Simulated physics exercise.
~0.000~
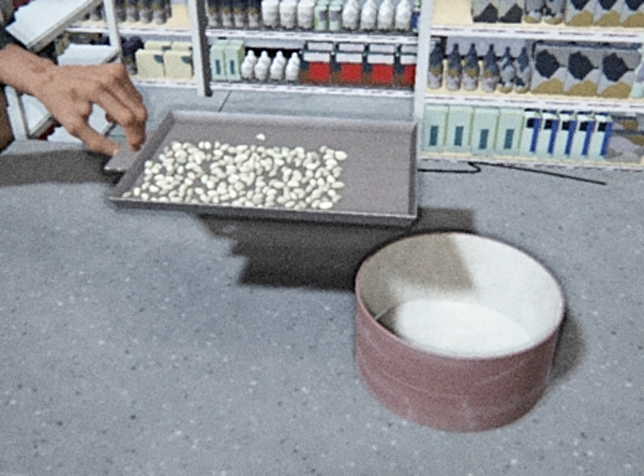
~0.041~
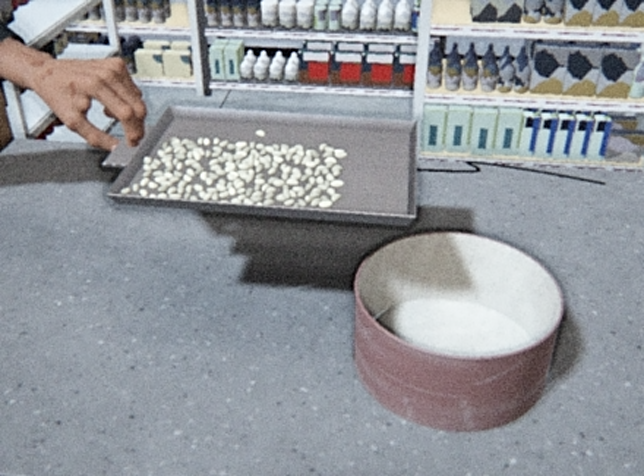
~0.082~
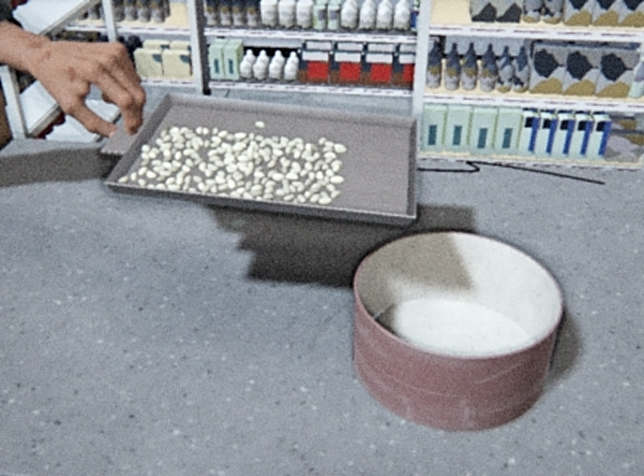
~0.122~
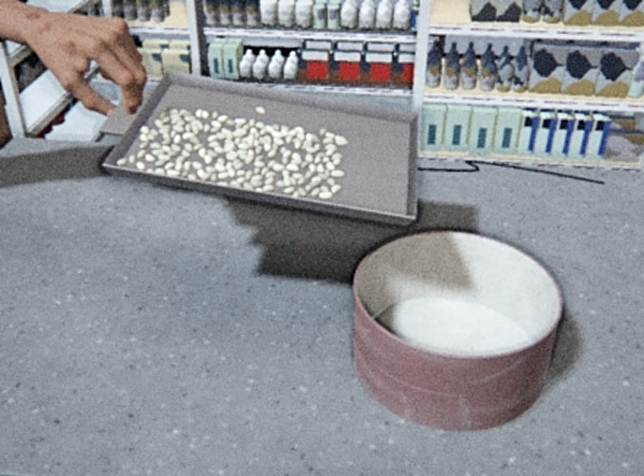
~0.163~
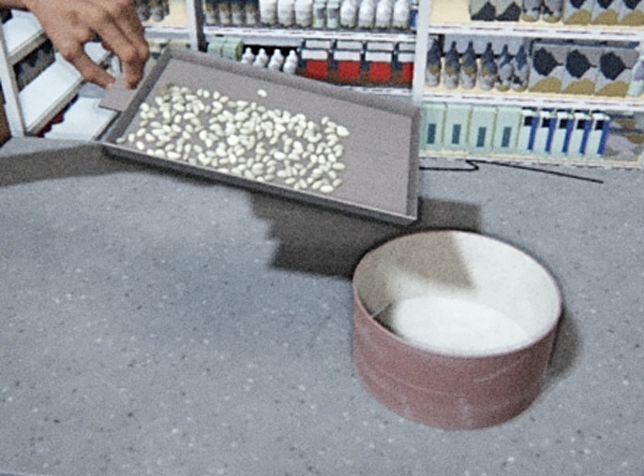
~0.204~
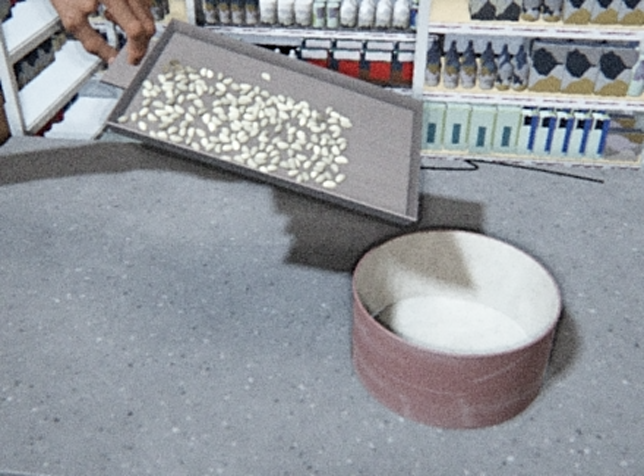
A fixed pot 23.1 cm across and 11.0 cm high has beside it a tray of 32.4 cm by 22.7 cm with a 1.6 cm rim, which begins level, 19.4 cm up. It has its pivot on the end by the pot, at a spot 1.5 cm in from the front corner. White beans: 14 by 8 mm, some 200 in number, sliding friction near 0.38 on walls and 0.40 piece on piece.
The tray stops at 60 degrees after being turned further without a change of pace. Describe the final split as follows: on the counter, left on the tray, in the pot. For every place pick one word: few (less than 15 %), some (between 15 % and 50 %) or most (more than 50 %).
Counter gets few, tray gets few, pot gets most.
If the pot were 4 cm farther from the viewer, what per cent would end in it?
Around 85 per cent.
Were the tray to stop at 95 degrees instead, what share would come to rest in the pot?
100 percent.
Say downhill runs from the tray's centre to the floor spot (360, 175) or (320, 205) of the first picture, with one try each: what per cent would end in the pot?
I'd put it at about 70 per cent for the first tilt and about 75 per cent for the second.
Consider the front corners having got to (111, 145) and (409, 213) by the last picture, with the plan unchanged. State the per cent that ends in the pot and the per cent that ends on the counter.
Per cent by place - pot 90, counter 0.
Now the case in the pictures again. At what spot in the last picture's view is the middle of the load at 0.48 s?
Near pixel (339, 103).
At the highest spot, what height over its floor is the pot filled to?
My guess is around 2.5 centimetres.
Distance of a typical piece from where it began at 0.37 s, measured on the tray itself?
Roughly 2 cm.
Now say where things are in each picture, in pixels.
In the first frame, tray tilt 0 degrees, front corners at (116, 195) and (409, 213); middle of the pieces at (244, 176); pot at (458, 288).
In the second frame, tray tilt 1 degrees, front corners at (115, 191) and (409, 213); middle of the pieces at (243, 173).
In the third frame, tray tilt 4 degrees, front corners at (113, 180) and (409, 213), lowest corner right front; middle of the pieces at (242, 166).
In the fourth frame, tray tilt 8 degrees, front corners at (112, 163) and (409, 213), lowest corner right front; middle of the pieces at (242, 154).
In the fifth frame, tray tilt 14 degrees, front corners at (112, 141) and (410, 213), lowest corner right front; middle of the pieces at (244, 139).
In the sixth frame, tray tilt 19 degrees, front corners at (114, 120) and (410, 214), lowest corner right front; middle of the pieces at (247, 124); pot at (455, 286). Its pace works out near 130 degrees a second.
Then, at 0.37 s, tilt 41 degrees; the tray holds 100 %, the pot 0 %.
After 0.48 s, tilt 55 degrees; the tray holds 100 %, the pot 0 %.
Then, at 0.72 s, tilt 60 degrees; the tray holds 25 %, the pot 35 %.
In the end, at 1.8 s, counter 0 %, tray 10 %, pot 90 %.
